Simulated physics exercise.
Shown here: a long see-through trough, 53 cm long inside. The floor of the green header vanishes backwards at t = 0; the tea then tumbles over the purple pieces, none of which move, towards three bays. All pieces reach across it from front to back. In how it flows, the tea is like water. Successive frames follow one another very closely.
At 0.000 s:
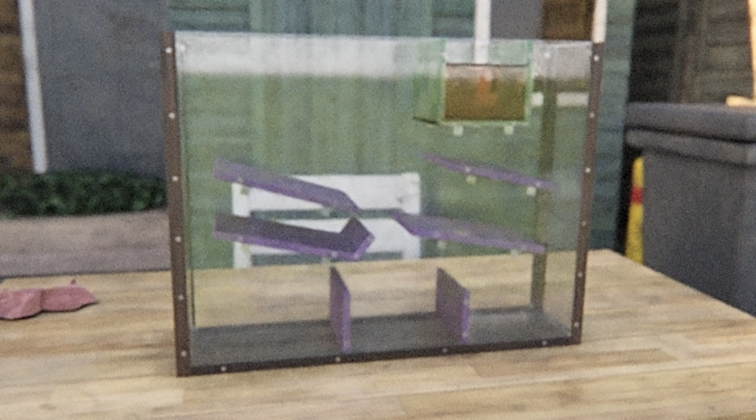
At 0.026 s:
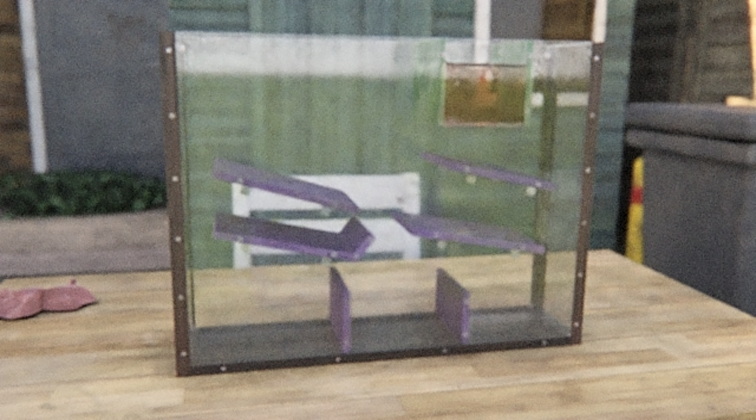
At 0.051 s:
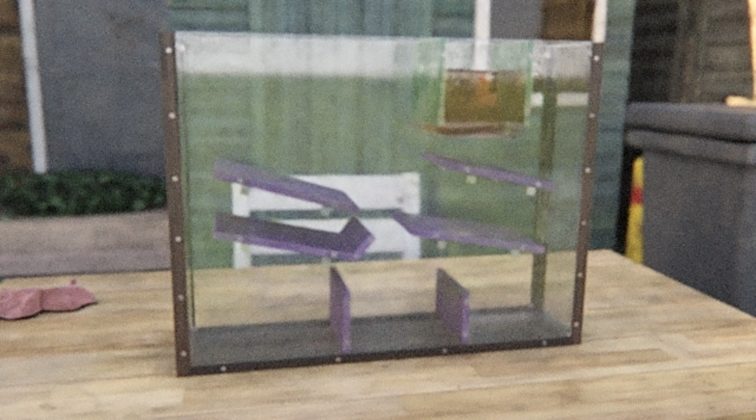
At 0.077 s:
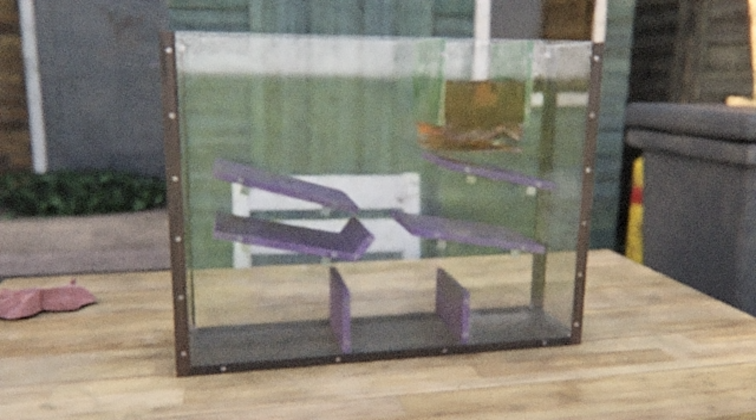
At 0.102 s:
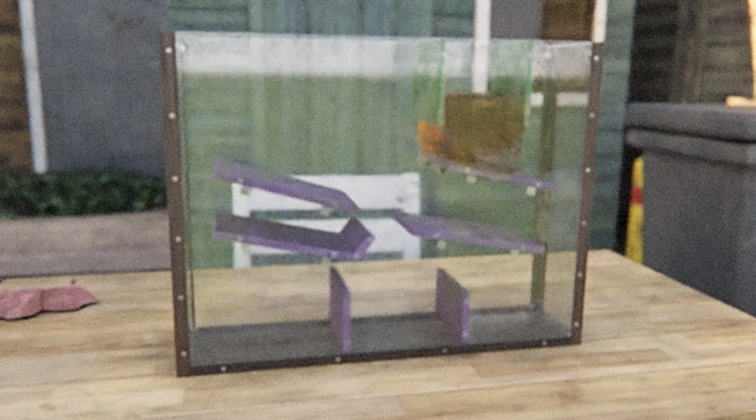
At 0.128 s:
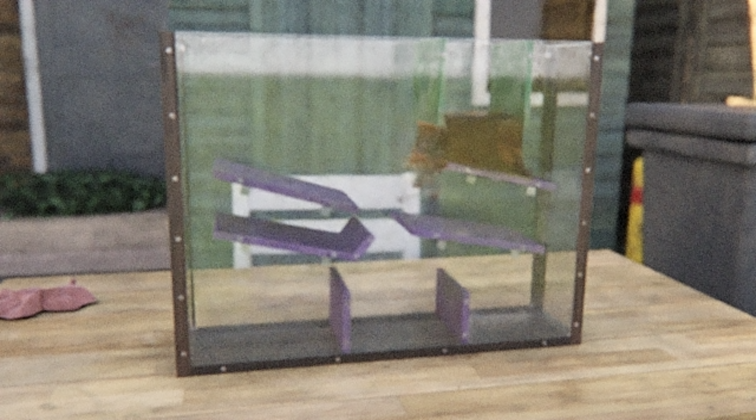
We see a clear trough with purple slanted pieces and dividers as the floor of a green header slides away and brown liquid drops in a block onto the piece below, spreading to its left end.
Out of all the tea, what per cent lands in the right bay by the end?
Close to 65 per cent lands in the right bay.
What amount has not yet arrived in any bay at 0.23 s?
Some 95 per cent.
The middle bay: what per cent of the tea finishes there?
About 28 %.
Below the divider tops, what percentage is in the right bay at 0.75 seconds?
Near 56 in a hundred.
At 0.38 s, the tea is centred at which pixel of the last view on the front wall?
Centre of mass, front wall: Approx. (481, 254).
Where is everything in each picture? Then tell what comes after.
The first picture shows bottom of the tea (456, 120); top (460, 64); the piece under the header is centred near (504, 177); divider tops at (347, 294) and (467, 294).
The second picture shows bottom of the tea (488, 126); top (510, 66).
The third picture shows bottom of the tea (514, 137); top (520, 71).
The fourth picture shows bottom of the tea (453, 153); top (479, 82); below the header it spans (445, 131) to (522, 134).
The fifth picture shows bottom of the tea (514, 172); top (448, 97); below the header it spans (443, 160) to (522, 141).
The sixth picture shows bottom of the tea (441, 192); top (448, 117); below the header it spans (432, 173) to (532, 178).
Then, 0.23 s in, 7 per cent is down, the largest part in the right bay.
Then, 0.38 s in, 47 per cent is down, the largest part in the right bay.
Then, 0.75 s in, 87 per cent is down, the largest part in the right bay.
Finally, the split from left to right is 4, 27 and 65 per cent.
